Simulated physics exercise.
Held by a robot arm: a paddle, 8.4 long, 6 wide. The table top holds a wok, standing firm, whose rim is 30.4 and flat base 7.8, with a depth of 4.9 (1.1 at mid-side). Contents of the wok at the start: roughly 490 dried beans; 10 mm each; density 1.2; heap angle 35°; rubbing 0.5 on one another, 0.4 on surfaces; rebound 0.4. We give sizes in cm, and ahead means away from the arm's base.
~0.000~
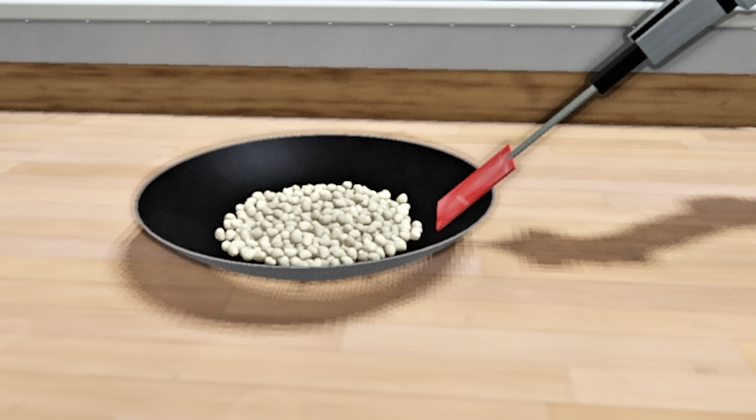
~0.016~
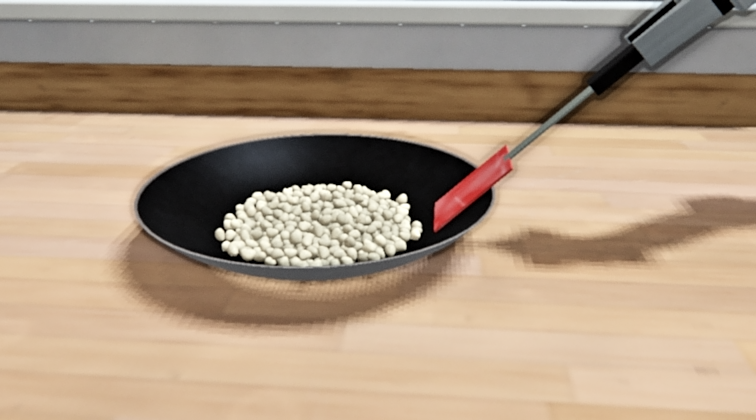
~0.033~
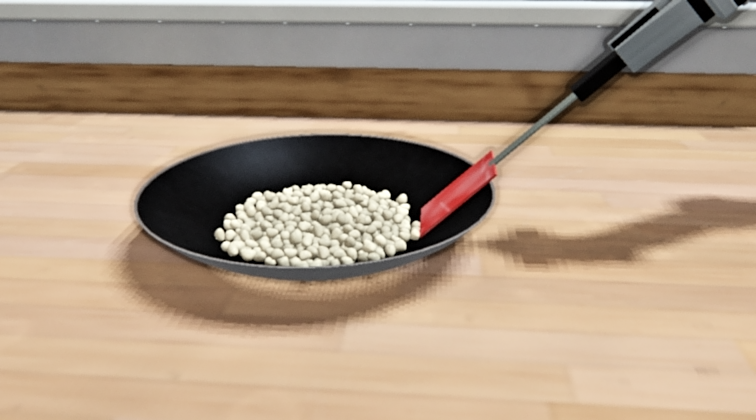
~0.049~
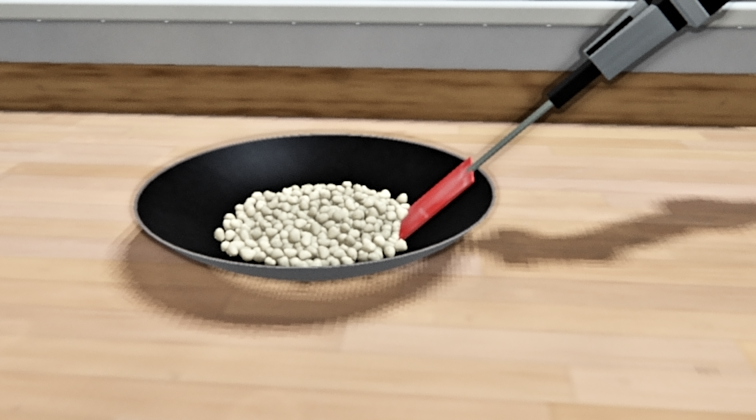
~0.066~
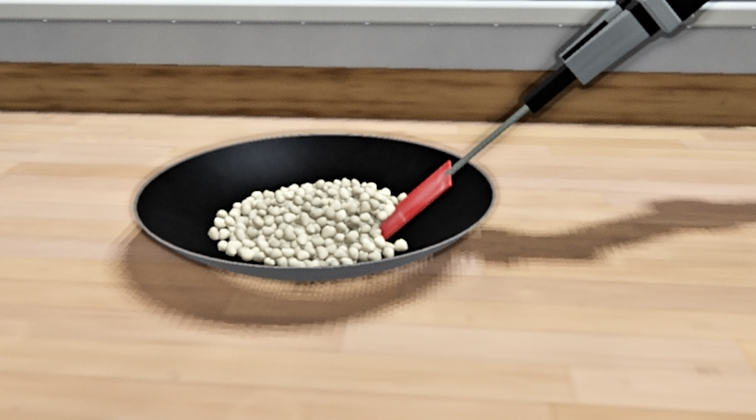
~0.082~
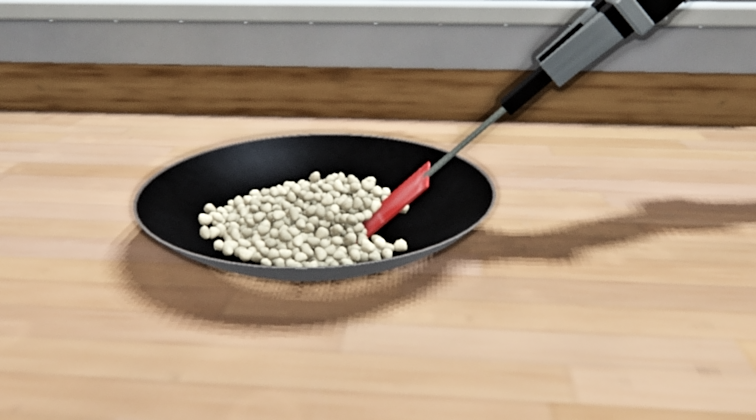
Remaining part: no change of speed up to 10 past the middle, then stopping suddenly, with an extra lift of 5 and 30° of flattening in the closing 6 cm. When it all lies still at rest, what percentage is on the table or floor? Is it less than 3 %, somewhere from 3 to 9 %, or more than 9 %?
It is more than 9 %.
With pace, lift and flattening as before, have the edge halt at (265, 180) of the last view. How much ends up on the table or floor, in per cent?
About 5 per cent.
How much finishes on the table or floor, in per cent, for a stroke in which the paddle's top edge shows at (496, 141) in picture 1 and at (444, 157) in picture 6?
Roughly 5 %.
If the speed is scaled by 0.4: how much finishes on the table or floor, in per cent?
Roughly 0 percent ends on the table or floor.
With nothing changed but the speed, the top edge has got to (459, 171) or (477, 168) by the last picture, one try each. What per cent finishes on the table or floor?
5 % and 0 %.
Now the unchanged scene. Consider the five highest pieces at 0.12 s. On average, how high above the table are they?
They are near 5 cm up.
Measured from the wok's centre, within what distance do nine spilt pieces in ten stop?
Distance from centre: Approx. 65 cm.
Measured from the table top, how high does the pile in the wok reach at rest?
4.5 cm.
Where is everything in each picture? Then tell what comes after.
The first picture shows paddle top edge at (512, 155), sloping 44°; upper third of the load around (322, 213), from x 220 to 415, top at y 185; 488 in the wok.
The second picture shows paddle top edge at (509, 157), sloping 44°; upper third of the load around (322, 213), from x 220 to 415, top at y 185.
The third picture shows paddle top edge at (494, 162), sloping 44°; upper third of the load around (322, 213), from x 220 to 415, top at y 185.
The fourth picture shows paddle top edge at (472, 169), sloping 44°; upper third of the load around (324, 212), from x 220 to 405, top at y 185.
The fifth picture shows paddle top edge at (450, 172), sloping 44°; upper third of the load around (322, 207), from x 215 to 405, top at y 185.
The sixth picture shows paddle top edge at (428, 174), sloping 44°; upper third of the load around (314, 204), from x 205 to 405, top at y 180; 488 in the wok.
By 0.12 s, sloping 44°, highest piece 6 above the table; 488 in the wok.
By 0.16 s, sloping 36°, highest piece 7 above the table; 488 in the wok.
By 0.38 s, sloping 14°, highest piece 10 above the table; 420 in the wok, 33 on the table or floor, 35 on the blade or in flight.
By 1.43 s, sloping 14°, highest piece 4 above the table; 420 in the wok, 68 on the table or floor.
Final count, 420 in the wok, 68 on the table or floor. That is 14 % on the table or floor.
